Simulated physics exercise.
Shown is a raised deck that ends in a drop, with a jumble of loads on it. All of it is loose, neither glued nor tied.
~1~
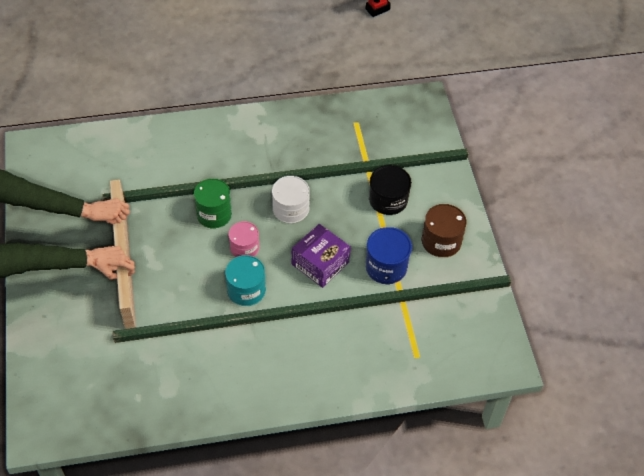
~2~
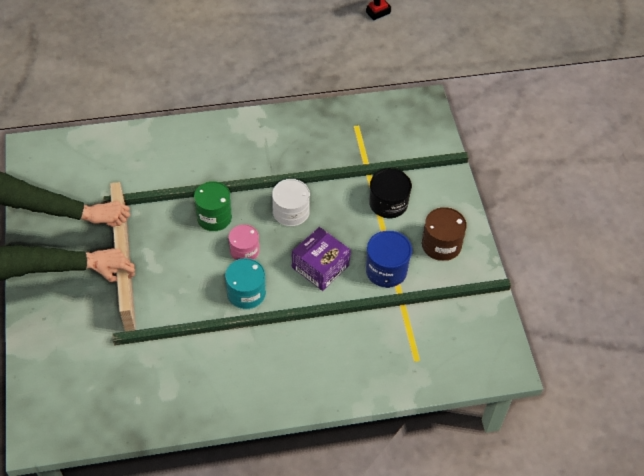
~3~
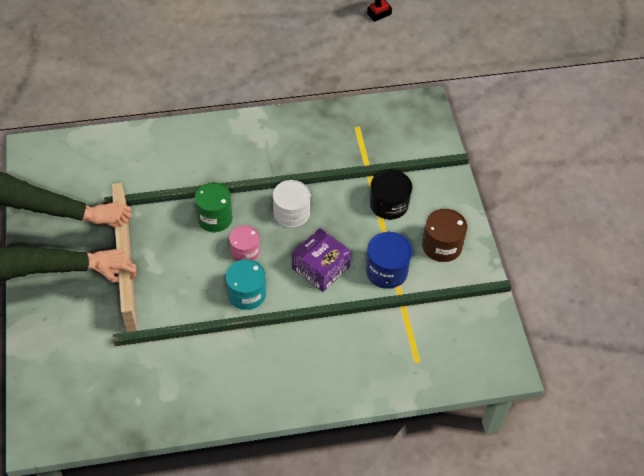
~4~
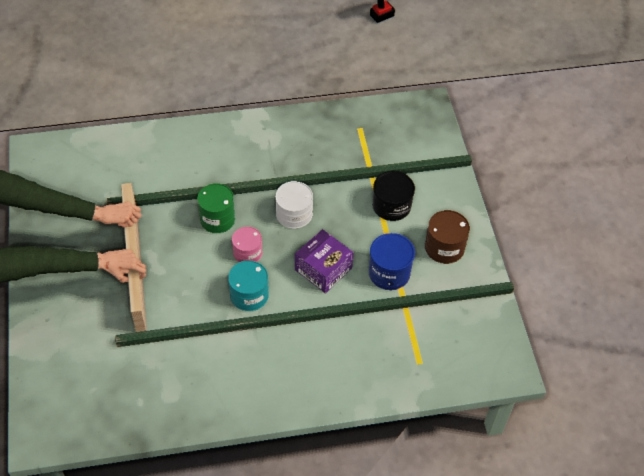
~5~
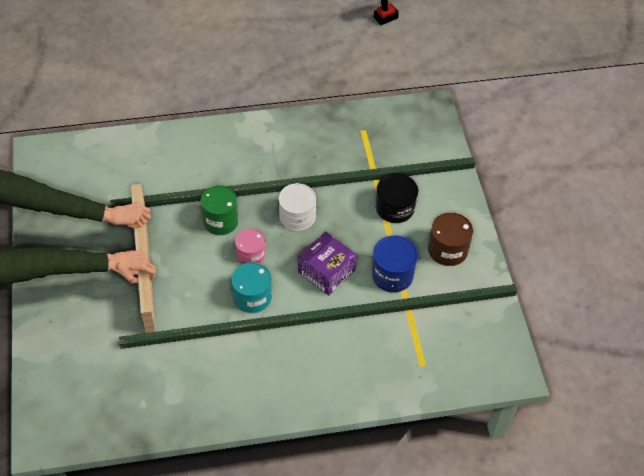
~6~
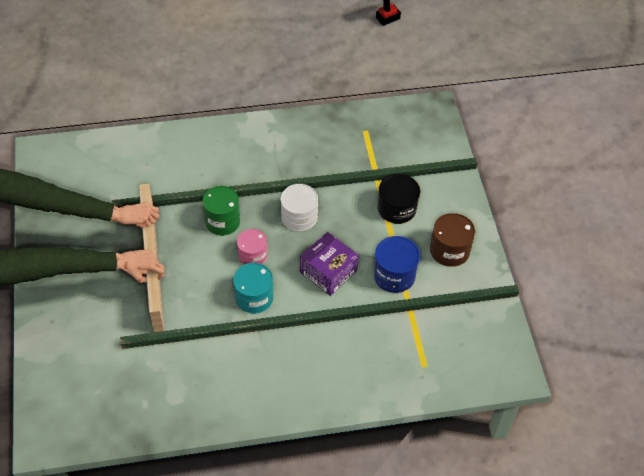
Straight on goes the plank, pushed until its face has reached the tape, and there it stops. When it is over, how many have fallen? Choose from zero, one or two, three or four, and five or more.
When it is over, zero have fallen.
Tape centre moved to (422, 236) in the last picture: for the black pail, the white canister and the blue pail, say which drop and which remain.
I'd say the black pail gets knocked off, the white canister stays aboard and the blue pail stays aboard.
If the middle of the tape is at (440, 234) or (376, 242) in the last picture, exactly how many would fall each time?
Counts: 2, 0.
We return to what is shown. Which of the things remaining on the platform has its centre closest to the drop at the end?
It would be the black pail.
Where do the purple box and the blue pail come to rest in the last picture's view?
The purple box settles near (427, 237); as for the blue pail, near (463, 265).
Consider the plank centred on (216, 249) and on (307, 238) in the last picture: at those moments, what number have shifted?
So 1, and at the other place 5.
A little later, none off yet; brown canister at rest near (452, 240); black pail at rest near (398, 199); blue pail at rest near (396, 265).
When it is over, the number that fall off is zero.
